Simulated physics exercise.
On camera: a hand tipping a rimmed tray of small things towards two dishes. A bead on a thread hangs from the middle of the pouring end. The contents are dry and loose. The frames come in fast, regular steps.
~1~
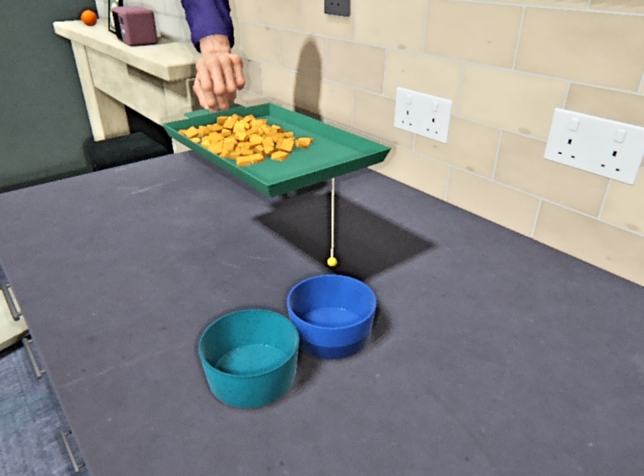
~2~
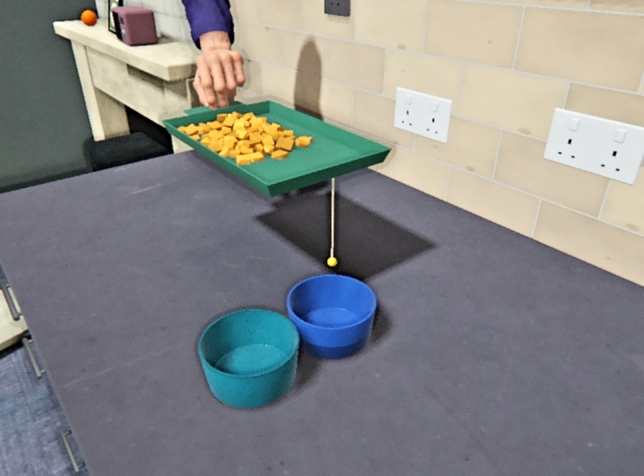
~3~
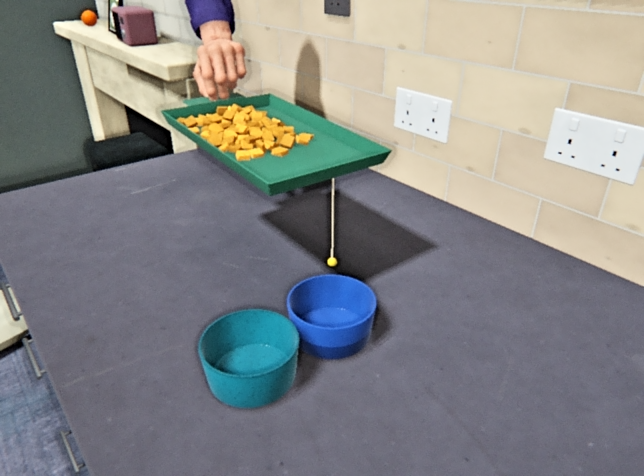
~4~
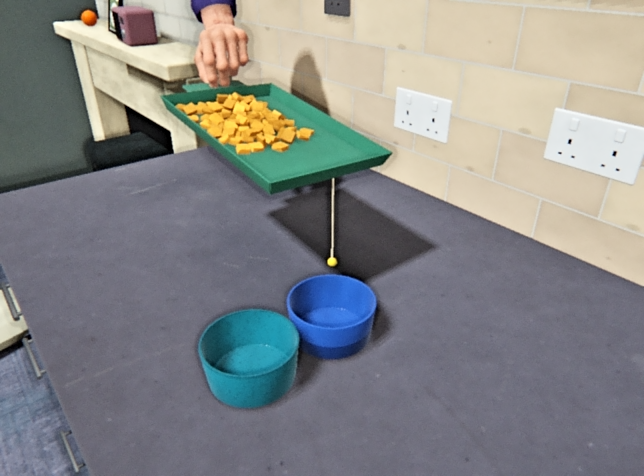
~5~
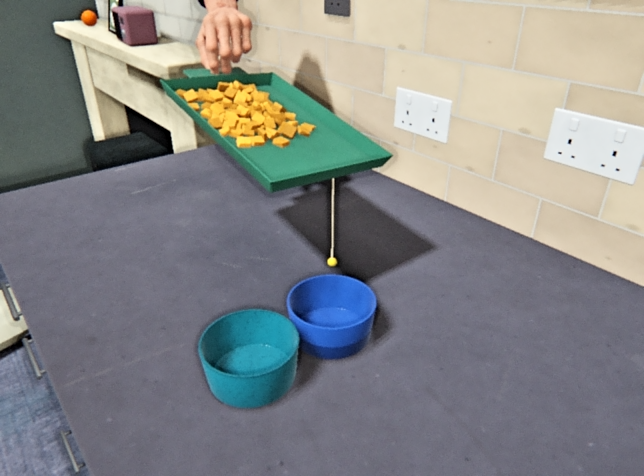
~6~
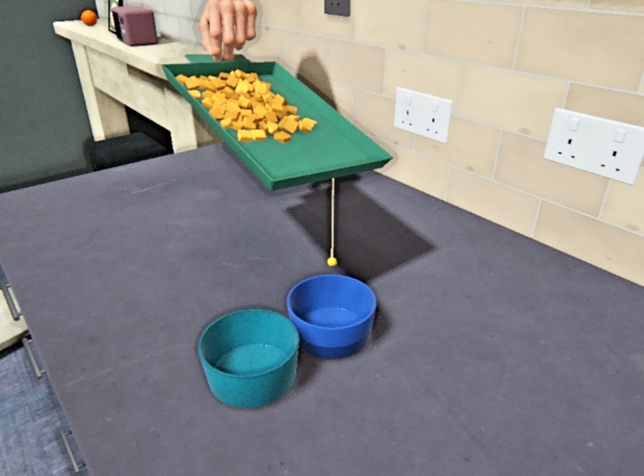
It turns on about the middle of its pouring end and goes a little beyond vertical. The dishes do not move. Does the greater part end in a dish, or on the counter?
Together they catch only the smaller part.
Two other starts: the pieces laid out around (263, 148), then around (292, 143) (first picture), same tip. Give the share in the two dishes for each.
About 10 and 10 per cent.
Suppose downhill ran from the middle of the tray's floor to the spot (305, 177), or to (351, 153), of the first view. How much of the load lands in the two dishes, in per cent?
In turn 70 and 0 in a hundred.
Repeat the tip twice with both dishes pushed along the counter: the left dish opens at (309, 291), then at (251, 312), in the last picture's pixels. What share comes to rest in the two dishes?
About 60 and 10 per cent.
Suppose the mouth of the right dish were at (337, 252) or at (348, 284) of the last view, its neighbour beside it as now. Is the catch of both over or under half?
At the first place the smaller part, at the second under half.
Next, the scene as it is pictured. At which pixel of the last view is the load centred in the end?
Around (404, 301).
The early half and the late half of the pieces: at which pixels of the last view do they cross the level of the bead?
The first part at (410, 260); the rest at (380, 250).
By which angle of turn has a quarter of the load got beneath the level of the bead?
Around 75° of tilt.
Soon, tray tipped steeply; most on the tray; a small part in the air.
A while on, tray tipped right over; a small part on the tray; a small part in the right dish; most outside both; a small part in the air.
Towards the end, tray tipped past a quarter turn; a small part in the right dish; nearly all outside both.
Finally, tray tipped past a quarter turn; none in the left dish; a small part in the right dish; nearly all outside both.
